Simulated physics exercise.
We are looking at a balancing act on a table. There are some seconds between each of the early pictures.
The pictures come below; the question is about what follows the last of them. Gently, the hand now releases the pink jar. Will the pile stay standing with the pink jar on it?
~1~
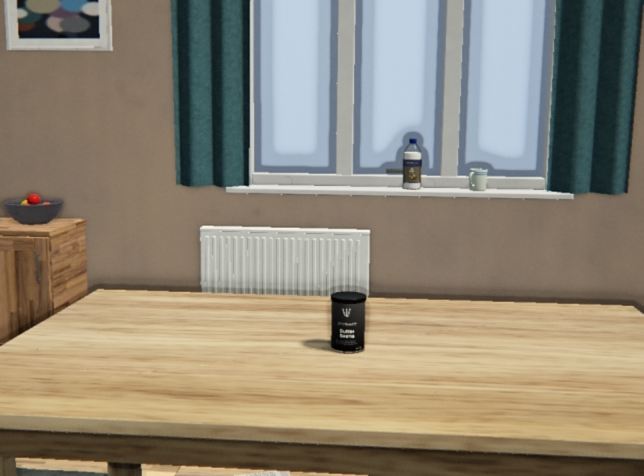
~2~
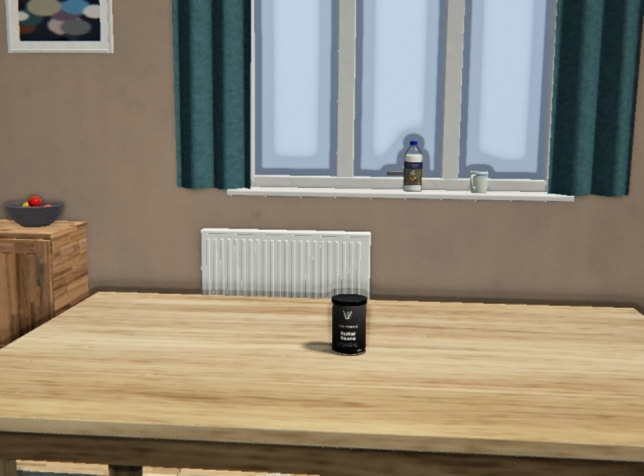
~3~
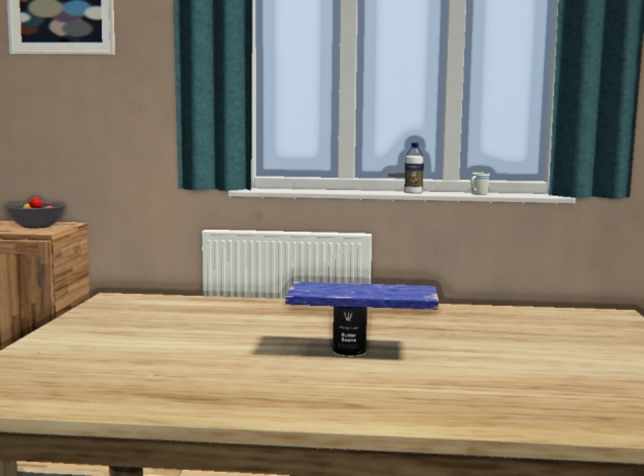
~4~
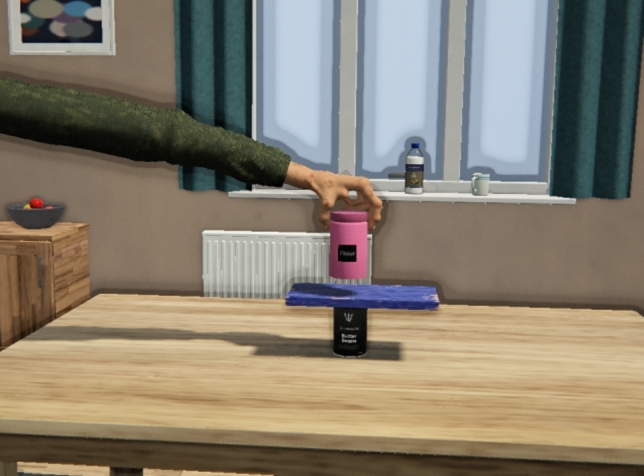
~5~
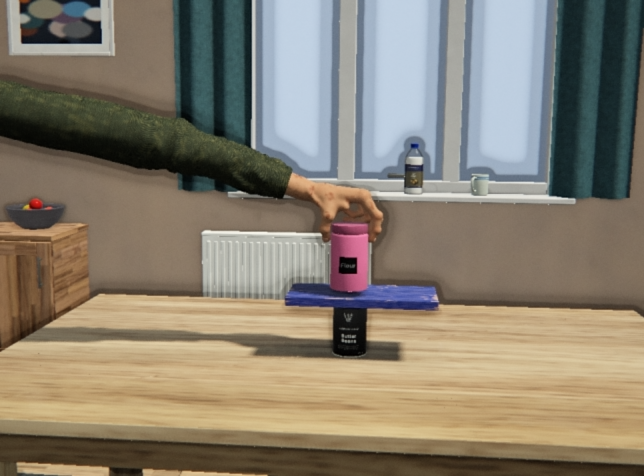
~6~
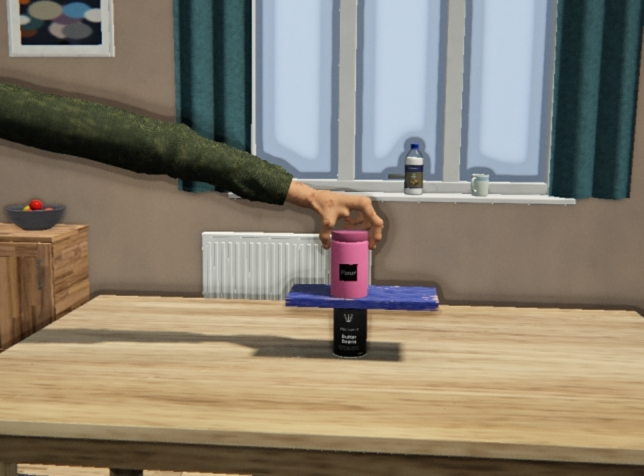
Yes.
Then, 0.50 s later than the last frame, all is still.
Then, 1.20 s later than the last frame, pink jar resting near (349, 263).
When it is over, all 3 as before. End places, in pixels of the last picture, pink jar near (349, 263). The stack keeps its balance.
